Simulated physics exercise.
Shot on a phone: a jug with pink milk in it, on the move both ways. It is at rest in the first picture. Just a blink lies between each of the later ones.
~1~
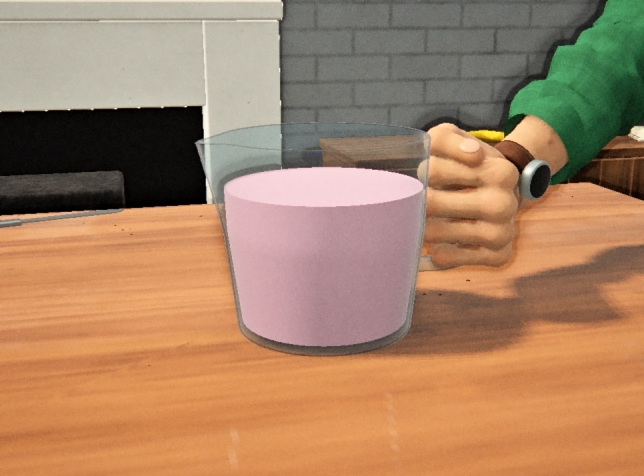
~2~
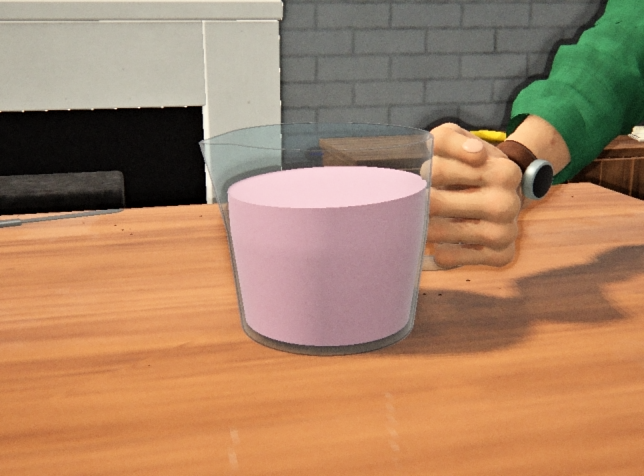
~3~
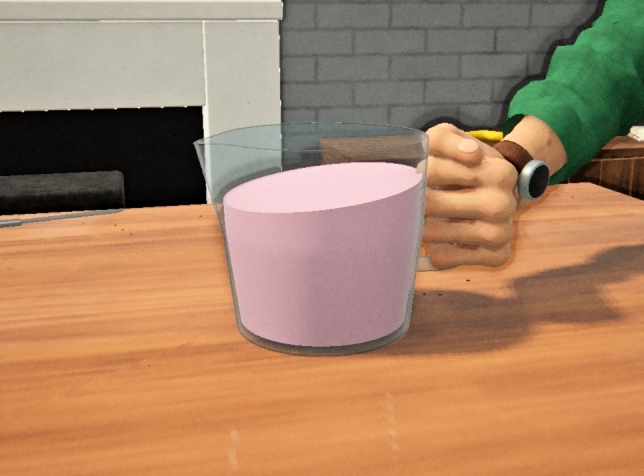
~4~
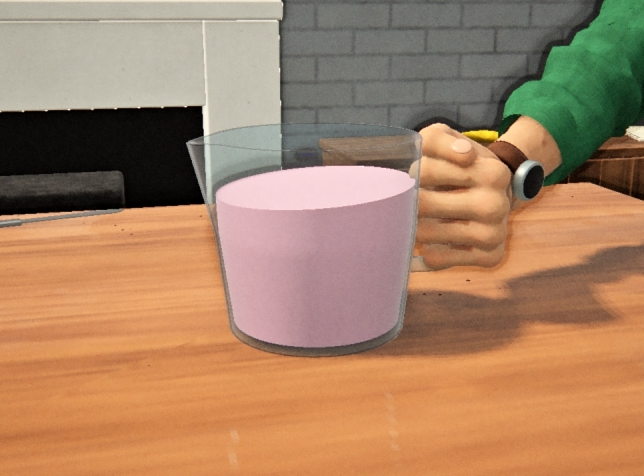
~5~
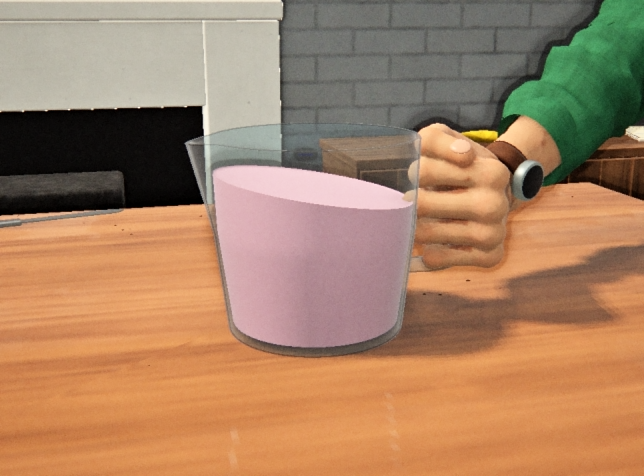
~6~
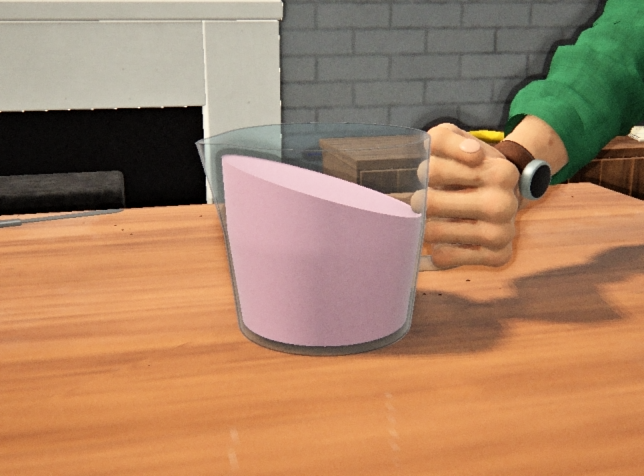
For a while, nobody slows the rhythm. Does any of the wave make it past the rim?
Yes, most likely there will be liquid on the outside.
A moment on, the highest wave so far goes over the rim.
When it is over, the highest wave so far goes over the rim; some is on the top.
